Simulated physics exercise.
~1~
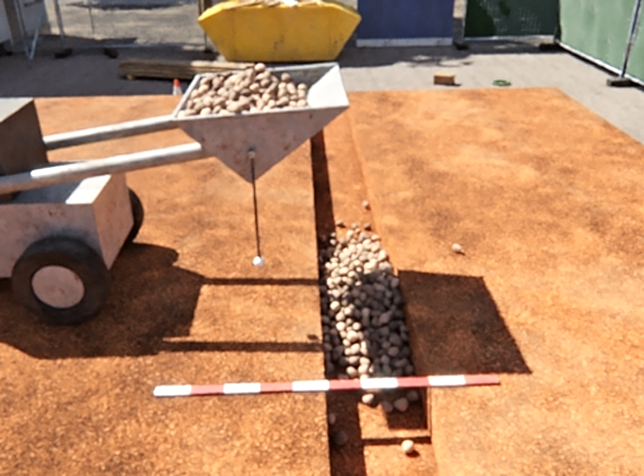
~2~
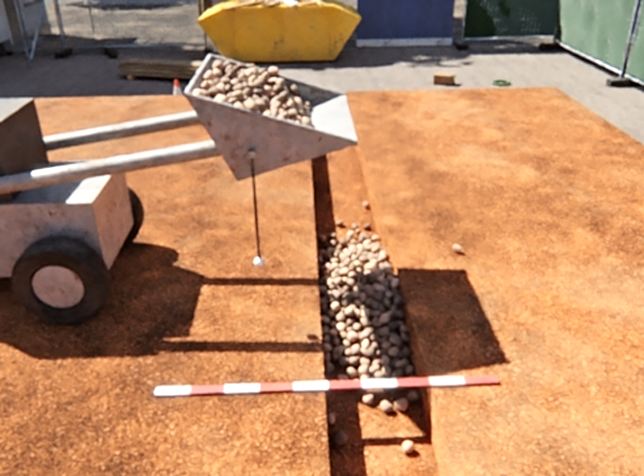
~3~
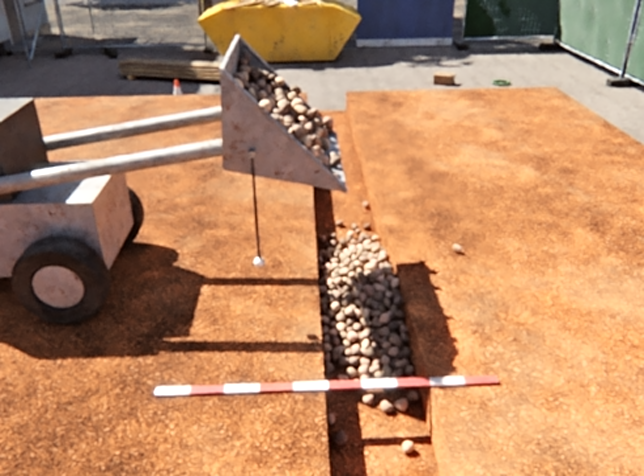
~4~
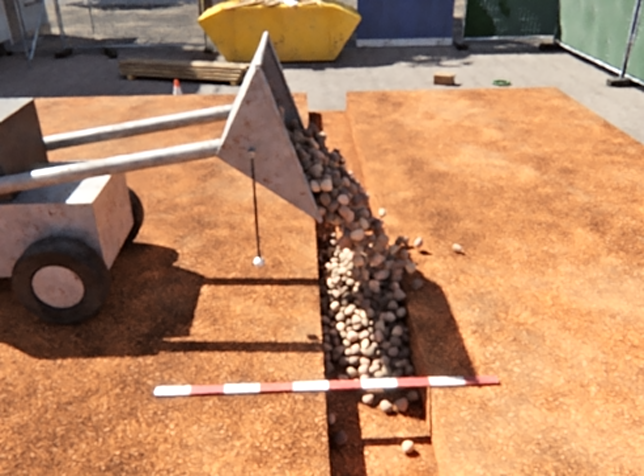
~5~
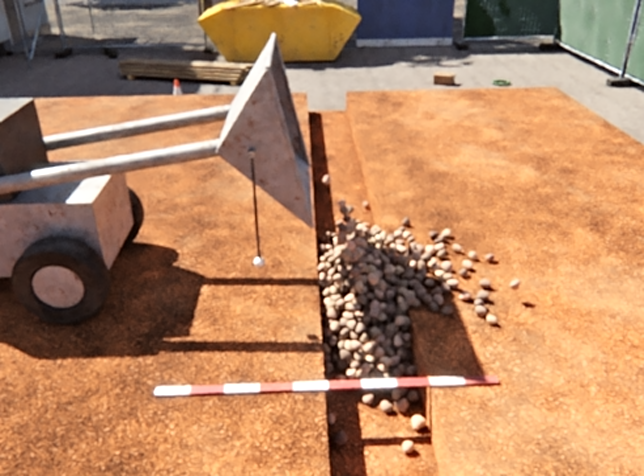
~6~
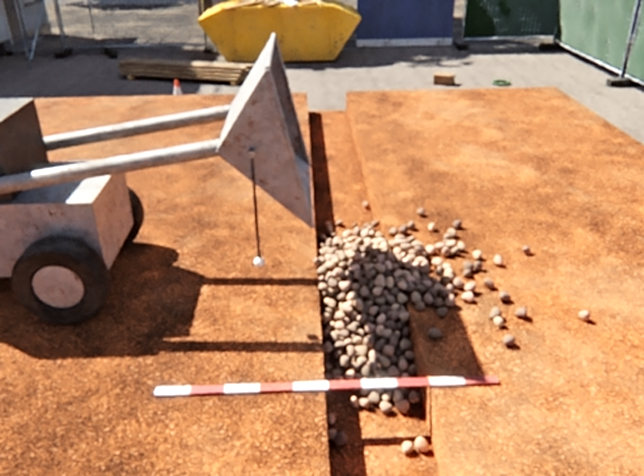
A grey loader with dark wheels stands at the left of a sunlit patch of orange ground, seen from above, its raised bucket full of smooth, pale stones. Before it runs a narrow trench already holding a heap of similar stones, with a red and white staff across it and a yellow skip behind. The bucket tips forward to the right, and its stones slide towards the lip. They pour down onto the heap, and some scatter over the right edge. Finally the bucket hangs steeply tilted and emptied, above a larger pile with stray stones lying beyond the trench.
